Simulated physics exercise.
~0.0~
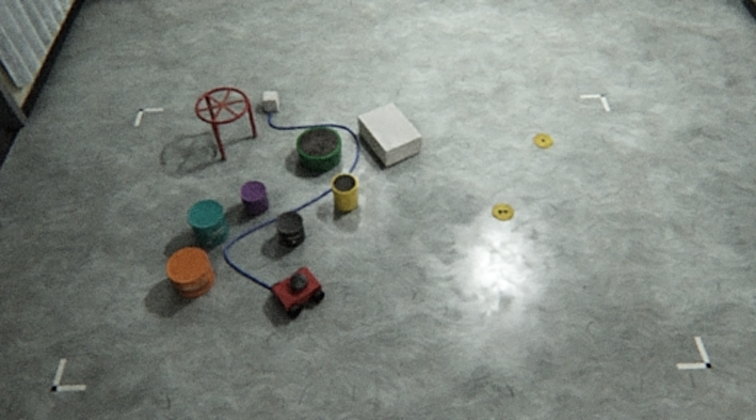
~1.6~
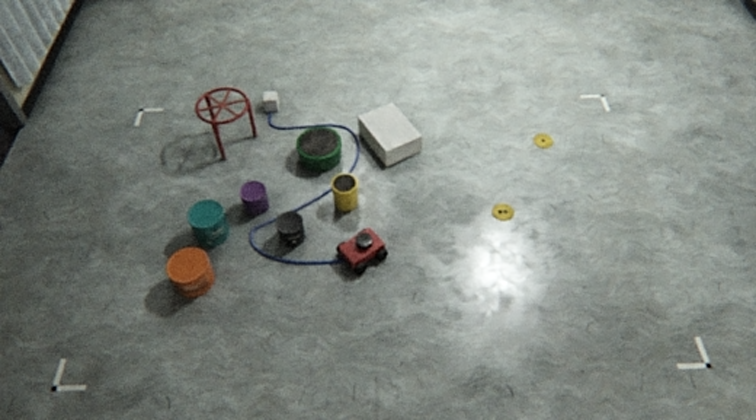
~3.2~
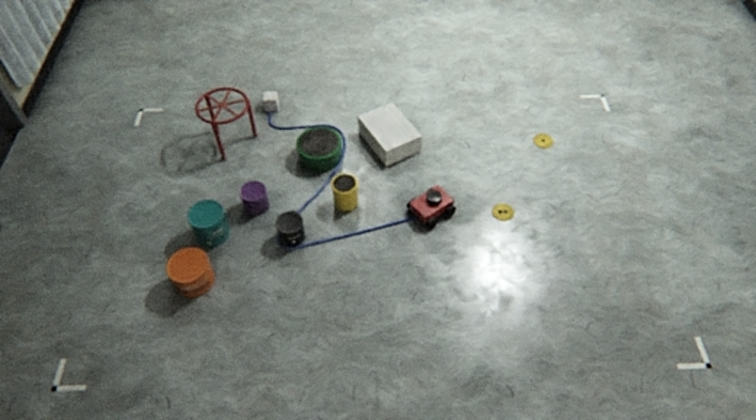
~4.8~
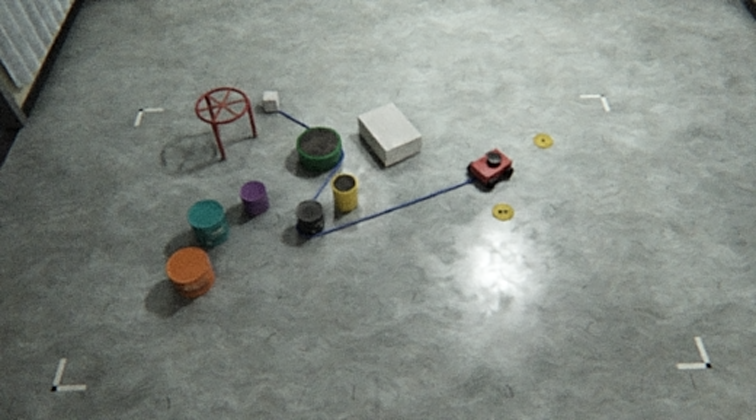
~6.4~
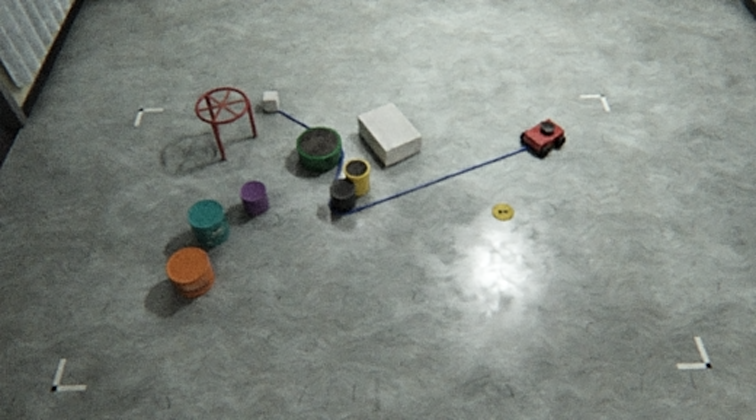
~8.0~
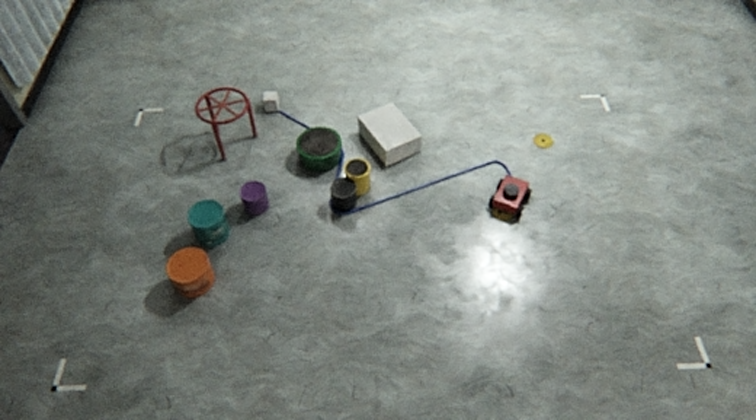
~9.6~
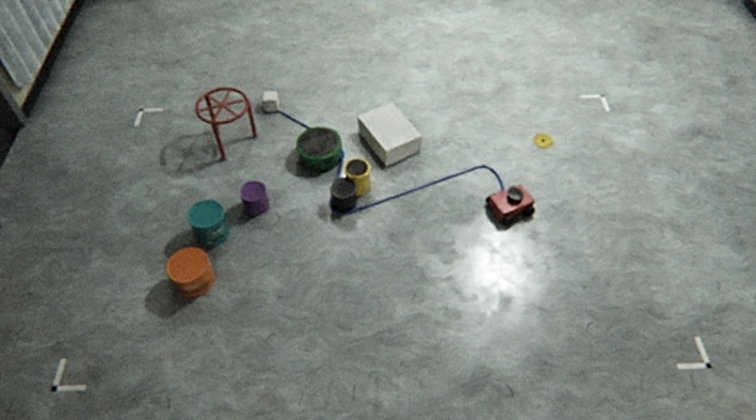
A small red cart towing a blue lead rolled up and right across the floor to the far yellow mark, the tightening line dragging the black bin against the yellow pot and nudging it, then turned back down and stopped on the nearer mark.
